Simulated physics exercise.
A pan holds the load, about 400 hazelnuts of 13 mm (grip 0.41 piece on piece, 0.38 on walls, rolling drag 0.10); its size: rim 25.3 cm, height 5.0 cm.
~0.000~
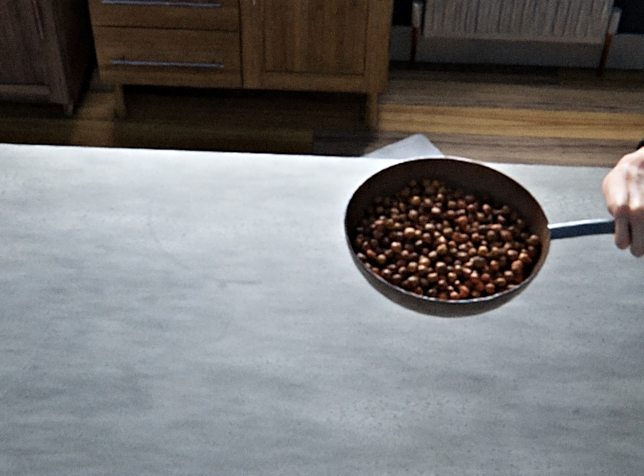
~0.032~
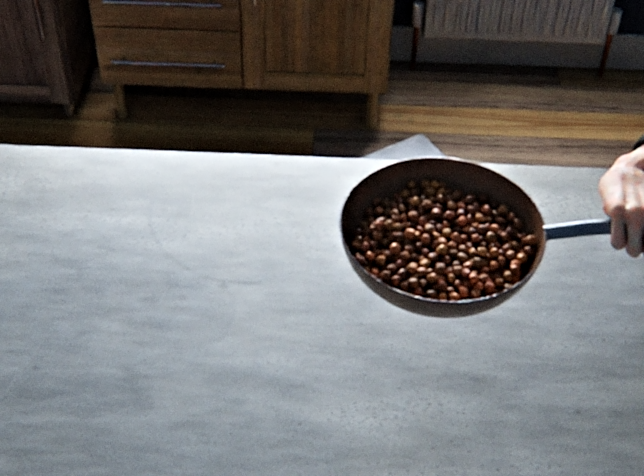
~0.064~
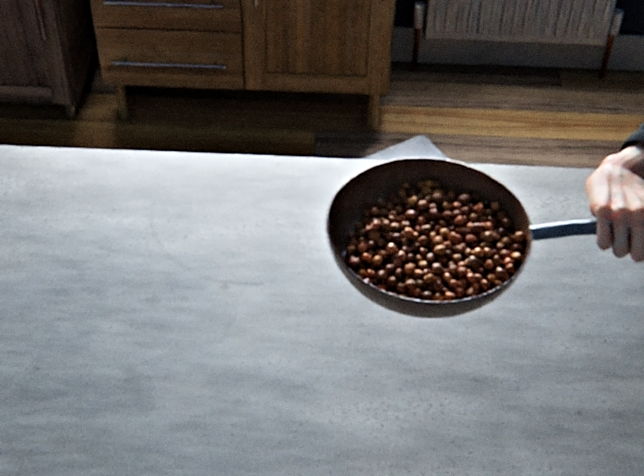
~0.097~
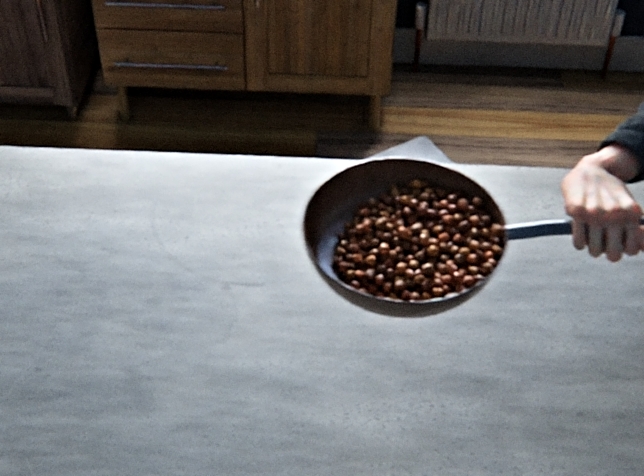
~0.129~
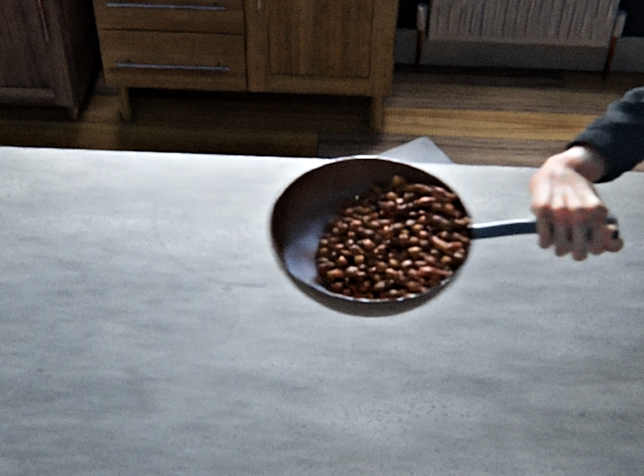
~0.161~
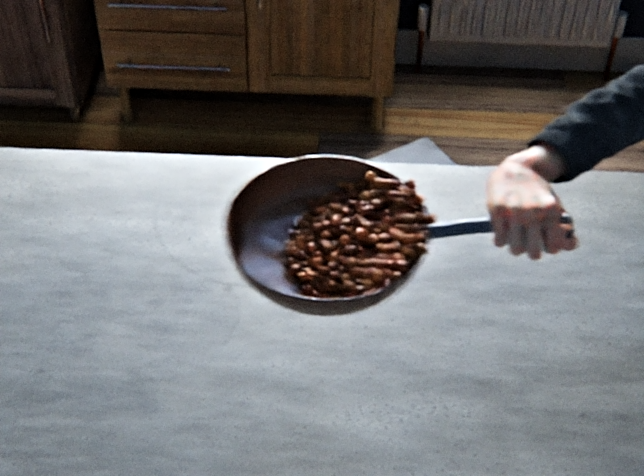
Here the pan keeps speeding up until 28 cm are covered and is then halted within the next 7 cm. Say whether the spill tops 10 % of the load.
The share lost is bigger than a tenth.
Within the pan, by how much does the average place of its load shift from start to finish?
Displacement: Around 6.0 cm.
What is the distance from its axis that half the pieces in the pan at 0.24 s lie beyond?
Close to 8.5 cm, I'd say.
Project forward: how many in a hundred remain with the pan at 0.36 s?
Some 80 per cent of the load.
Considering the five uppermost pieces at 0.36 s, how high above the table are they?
Height: Some 36 centimetres.
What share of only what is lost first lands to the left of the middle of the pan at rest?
Fraction: Near 90 %.
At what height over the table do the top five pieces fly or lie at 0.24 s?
About 27 cm above the table.
After 0.24 s, tilt 0 degrees; pan 95 %, in the air 5 %; middle of all pieces near (234, 232).
After 0.30 s, tilt 0 degrees; pan 95 %, in the air 5 %; middle of all pieces near (136, 228).
After 0.36 s, tilt 0 degrees; pan 80 %, in the air 20 %; middle of all pieces near (107, 215).
After 0.42 s, tilt 0 degrees; pan 70 %, in the air 30 %; middle of all pieces near (93, 209).
By 1.4 s all is still; fallen left of where it stops 30 %, pan 65 %.
